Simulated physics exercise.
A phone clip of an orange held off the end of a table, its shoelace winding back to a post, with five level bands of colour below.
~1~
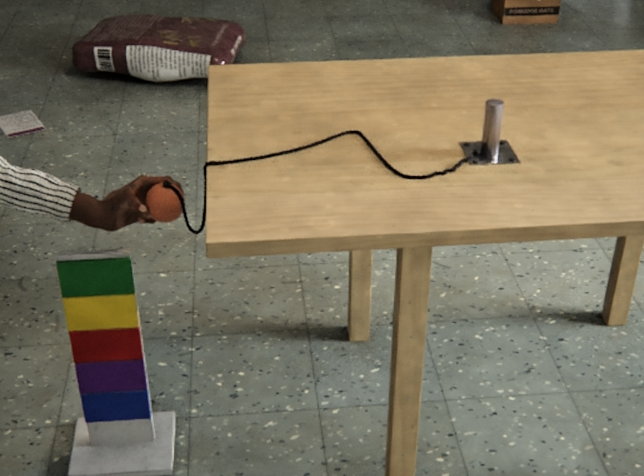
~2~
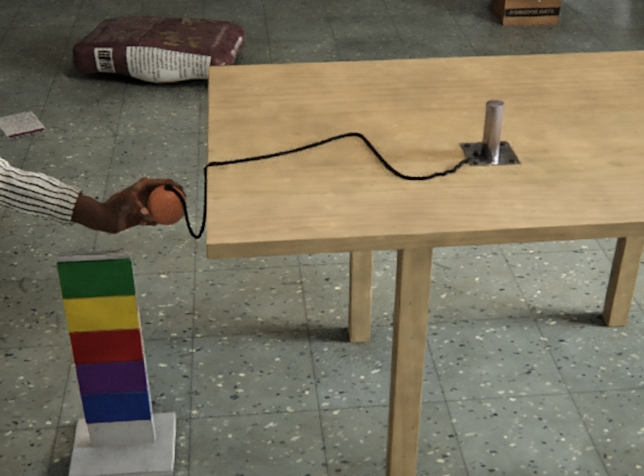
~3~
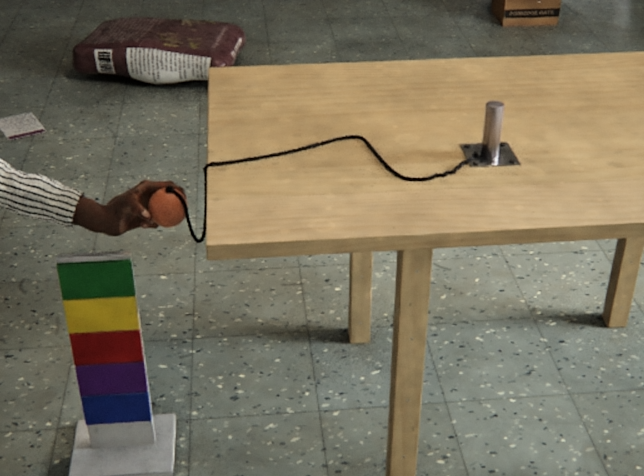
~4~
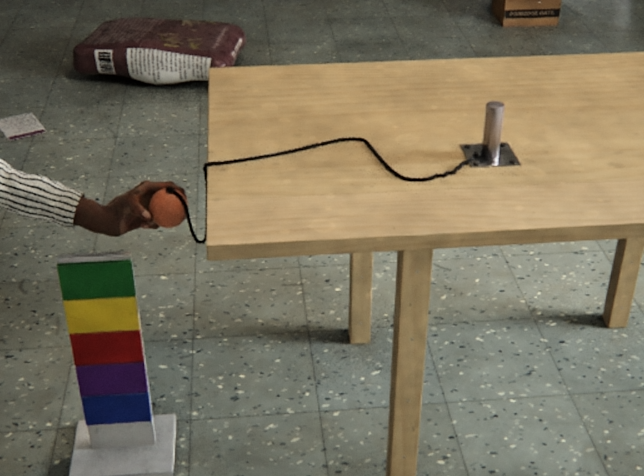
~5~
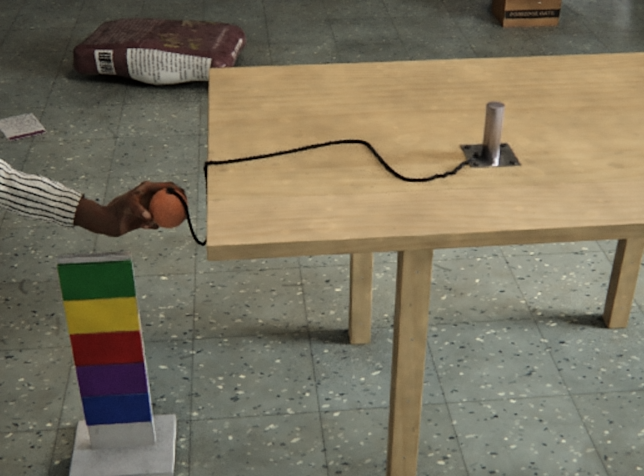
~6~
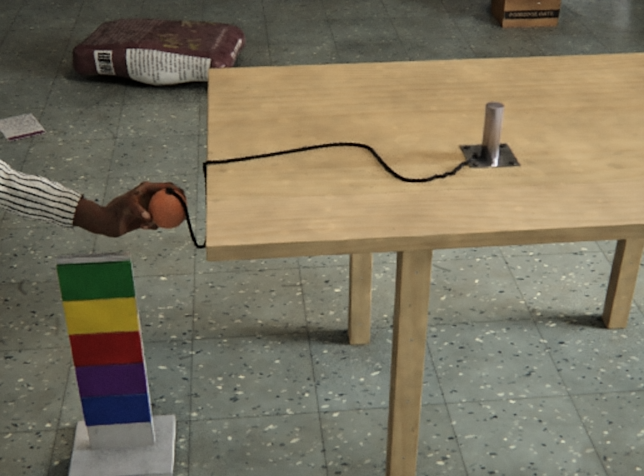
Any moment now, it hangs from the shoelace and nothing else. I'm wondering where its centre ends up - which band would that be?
That would be the purple band.
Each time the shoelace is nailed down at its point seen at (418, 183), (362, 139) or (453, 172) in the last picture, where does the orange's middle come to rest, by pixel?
Those spots come out as (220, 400), (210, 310) and (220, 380).
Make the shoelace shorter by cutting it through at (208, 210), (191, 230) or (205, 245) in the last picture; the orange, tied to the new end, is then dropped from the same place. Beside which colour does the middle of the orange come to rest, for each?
First cut: Green; second: Red; third: Yellow.
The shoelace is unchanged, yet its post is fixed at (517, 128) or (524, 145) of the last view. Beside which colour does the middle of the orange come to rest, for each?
For the first spot, red; for the second, red.
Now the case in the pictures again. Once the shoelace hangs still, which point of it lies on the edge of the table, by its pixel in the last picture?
It is around (282, 153).
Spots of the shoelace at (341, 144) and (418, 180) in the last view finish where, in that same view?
I'd put the first at about (270, 160) and the other at about (388, 157).
Soon after, orange near (195, 360); level with red.
Then, orange near (250, 383); level with purple.
Further on, orange near (203, 375); level with purple.
At rest, orange near (227, 381); level with purple. Its centre hangs level with the purple band.
